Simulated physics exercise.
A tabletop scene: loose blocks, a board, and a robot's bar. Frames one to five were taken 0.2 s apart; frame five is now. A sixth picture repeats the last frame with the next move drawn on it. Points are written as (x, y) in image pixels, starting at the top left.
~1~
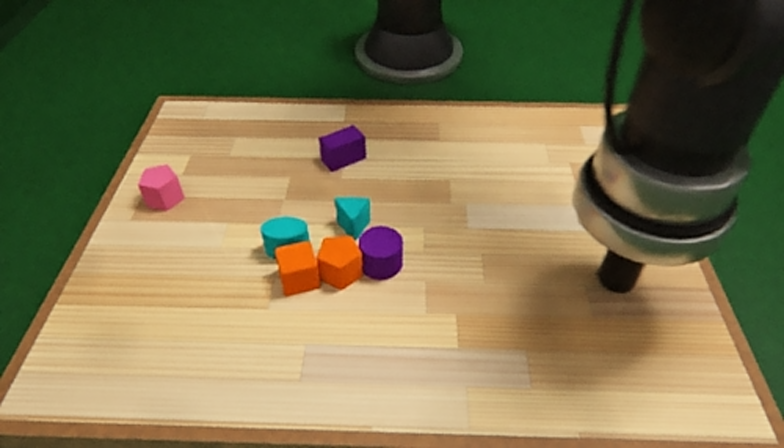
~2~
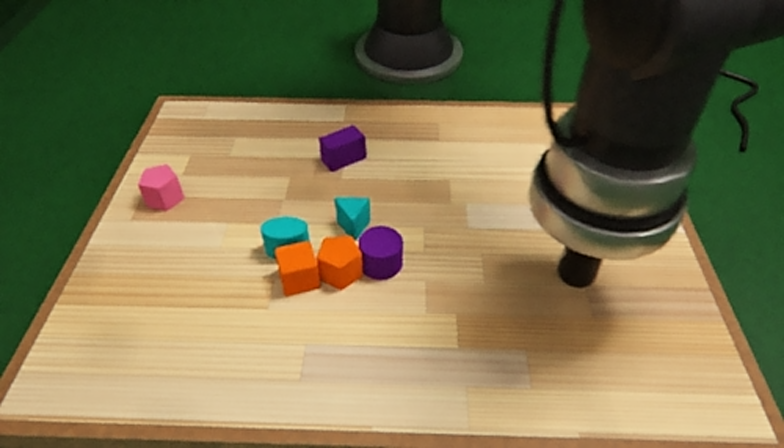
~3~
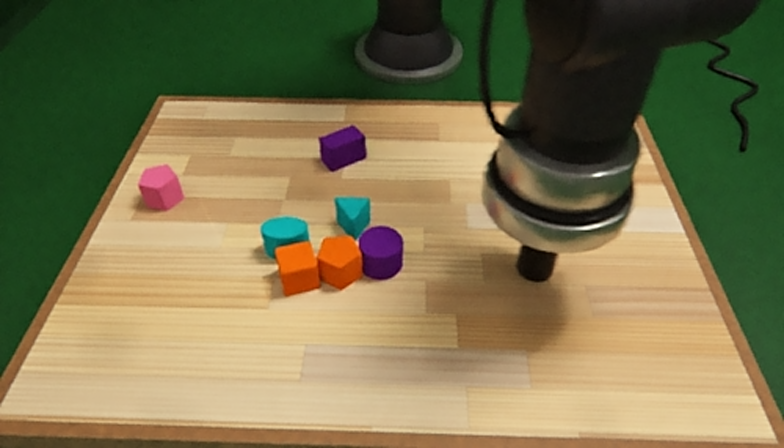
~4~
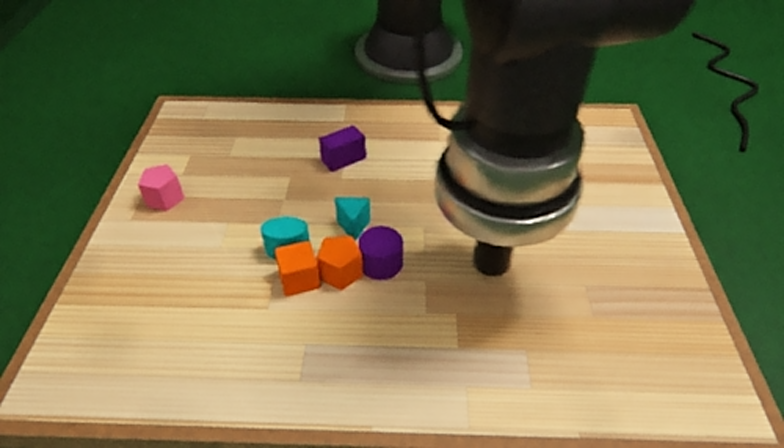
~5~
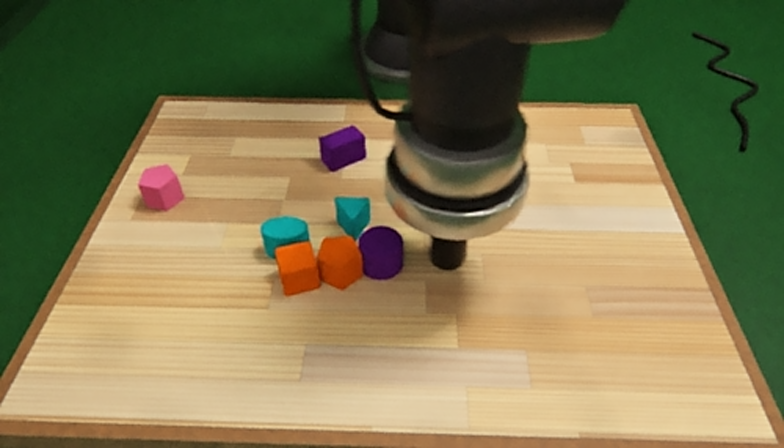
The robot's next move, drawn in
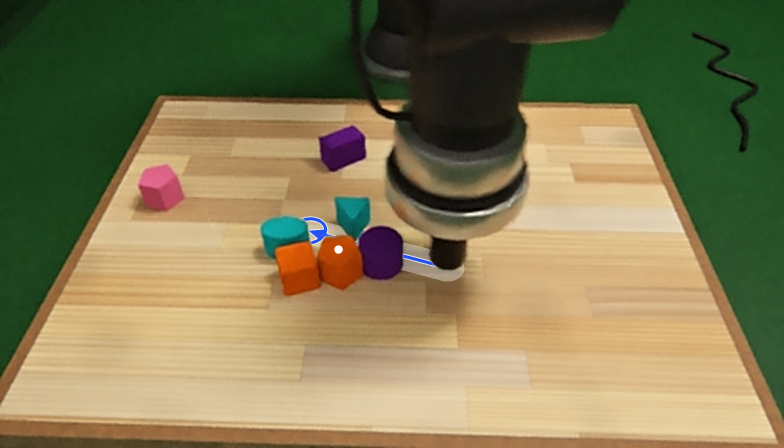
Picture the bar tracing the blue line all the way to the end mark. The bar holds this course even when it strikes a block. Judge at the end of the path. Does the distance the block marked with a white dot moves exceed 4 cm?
I'd say yes.
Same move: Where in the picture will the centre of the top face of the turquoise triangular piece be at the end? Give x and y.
The middle of its upper face will lie at (334, 193).
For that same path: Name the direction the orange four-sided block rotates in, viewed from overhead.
It swings round clockwise.
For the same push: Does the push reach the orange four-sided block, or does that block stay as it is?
It gets displaced.
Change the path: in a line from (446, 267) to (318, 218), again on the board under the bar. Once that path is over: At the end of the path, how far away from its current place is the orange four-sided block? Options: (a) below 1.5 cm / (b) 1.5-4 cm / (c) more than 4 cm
I'll go with b - 1.5-4 cm.
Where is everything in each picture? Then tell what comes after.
The first picture shows bar's lower end (616, 280); turquoise oval (284, 226); orange four-sided block (295, 256); orange pentagonal block (339, 250); turquoise triangular piece (352, 204); purple round block (381, 240).
The second picture shows bar (576, 275); blocks still.
The third picture shows bar (534, 270); blocks still.
The fourth picture shows bar (491, 264); blocks still.
The fifth picture shows bar (447, 258); turquoise oval (284, 226); orange four-sided block (295, 256); orange pentagonal block (339, 250); turquoise triangular piece (352, 204); purple round block (381, 240).
Drawn move, from (446, 267) directly to (309, 231); the dot is on the orange pentagonal block.
What follows on the original path. One third of the way, bar (397, 245); orange four-sided block (280, 259), turned 20° clockwise; orange pentagonal block (320, 255); purple round block (358, 239).
Two thirds of the way, bar (351, 233); orange four-sided block (254, 265), turned 20° clockwise; orange pentagonal block (292, 270); turquoise triangular piece (345, 199), turned 45° clockwise; purple round block (320, 240).
At the end, bar (307, 222); turquoise oval (271, 225), turned 20° clockwise; orange four-sided block (253, 266), turned 20° clockwise; orange pentagonal block (291, 274); turquoise triangular piece (334, 193), turned 95° clockwise; purple round block (310, 241).
